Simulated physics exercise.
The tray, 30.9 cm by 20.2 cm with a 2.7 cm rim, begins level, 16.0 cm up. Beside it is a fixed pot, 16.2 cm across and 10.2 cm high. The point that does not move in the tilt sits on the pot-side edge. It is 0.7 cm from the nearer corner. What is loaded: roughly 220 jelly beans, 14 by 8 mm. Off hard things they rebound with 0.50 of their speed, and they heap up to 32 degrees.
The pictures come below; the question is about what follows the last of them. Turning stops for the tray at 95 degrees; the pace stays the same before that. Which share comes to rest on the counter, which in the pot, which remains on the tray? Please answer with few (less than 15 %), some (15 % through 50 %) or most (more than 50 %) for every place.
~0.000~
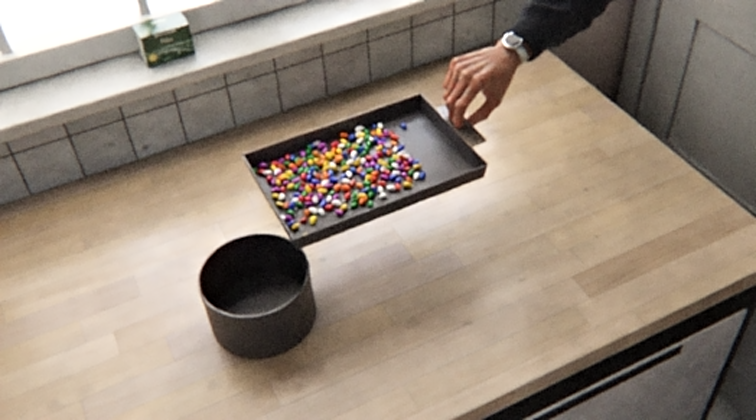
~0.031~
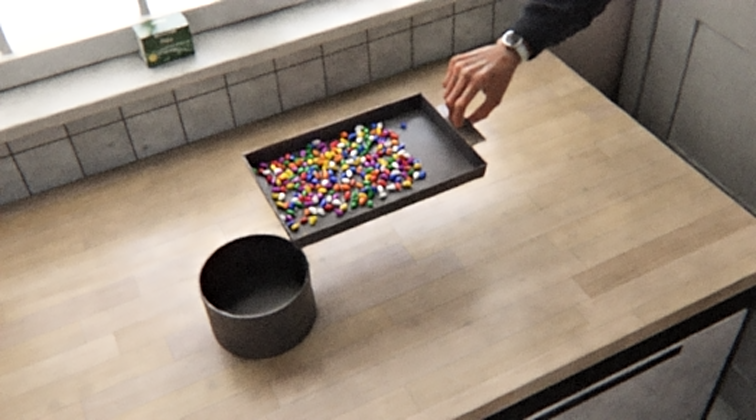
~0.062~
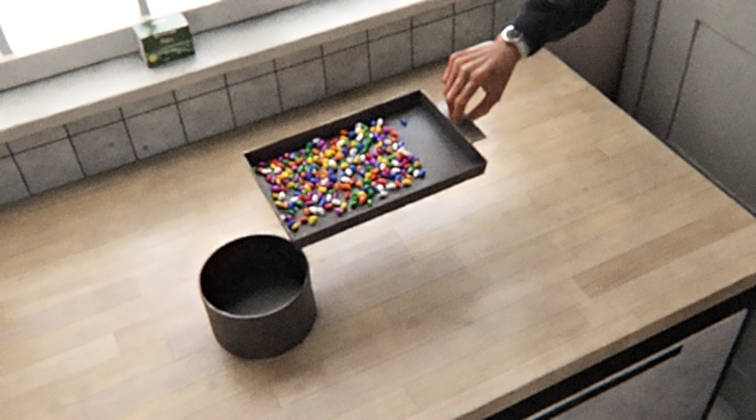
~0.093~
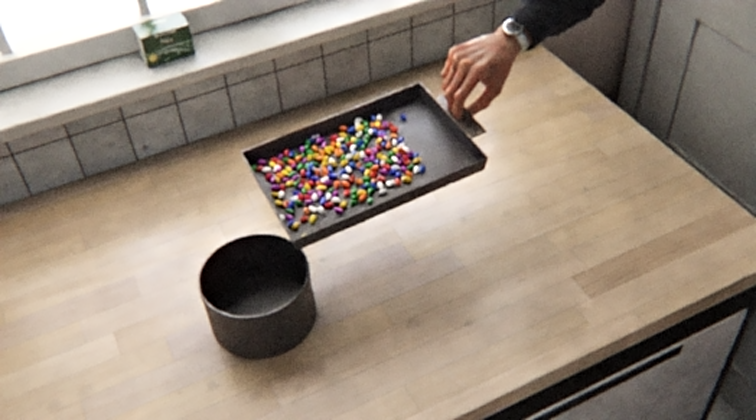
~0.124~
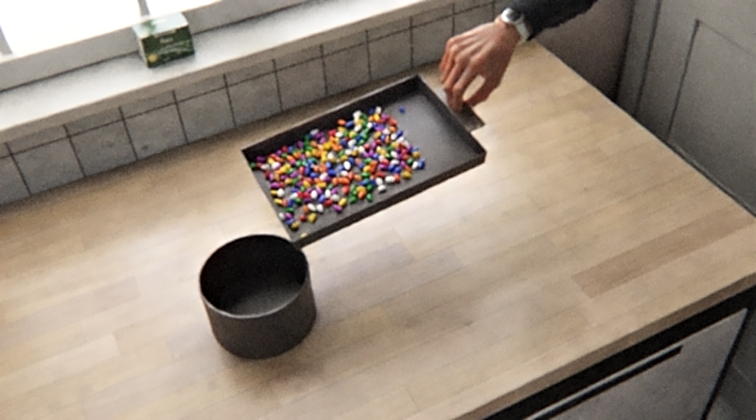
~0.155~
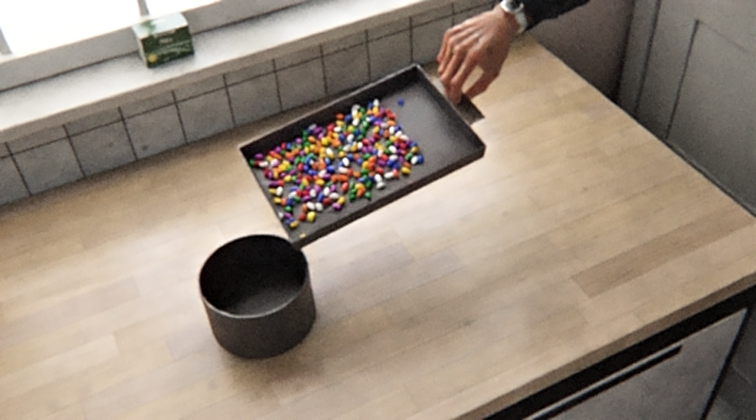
Counter: Some, pot: Most, left on the tray: Few.
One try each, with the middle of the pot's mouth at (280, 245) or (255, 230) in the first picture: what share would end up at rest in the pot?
About 0 and 0 per cent.
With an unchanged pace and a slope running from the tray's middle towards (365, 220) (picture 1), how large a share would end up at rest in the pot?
That comes to around 0 per cent.
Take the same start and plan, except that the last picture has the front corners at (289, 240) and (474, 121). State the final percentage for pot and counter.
In the pot: 60 per cent; on the counter: 35 per cent.
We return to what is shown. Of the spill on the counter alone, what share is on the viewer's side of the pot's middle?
Roughly 100 per cent.
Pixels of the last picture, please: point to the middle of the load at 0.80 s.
Approximately (275, 247) in the final picture.
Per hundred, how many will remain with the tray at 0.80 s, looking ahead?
Estimate: About 70 percent.
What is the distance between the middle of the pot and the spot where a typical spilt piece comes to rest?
That comes to near 24 cm.
Then, at 0.54 s, tilt 51 degrees; the tray holds 100 %, the pot 0 %.
After 0.80 s, tilt 78 degrees; the tray holds 70 %, the pot 5 %.
After 1.17 s, tilt 95 degrees; the tray holds 10 %, the pot 55 %.
By 2.4 s all is still; counter 35 %, pot 65 %, tray 0 %.
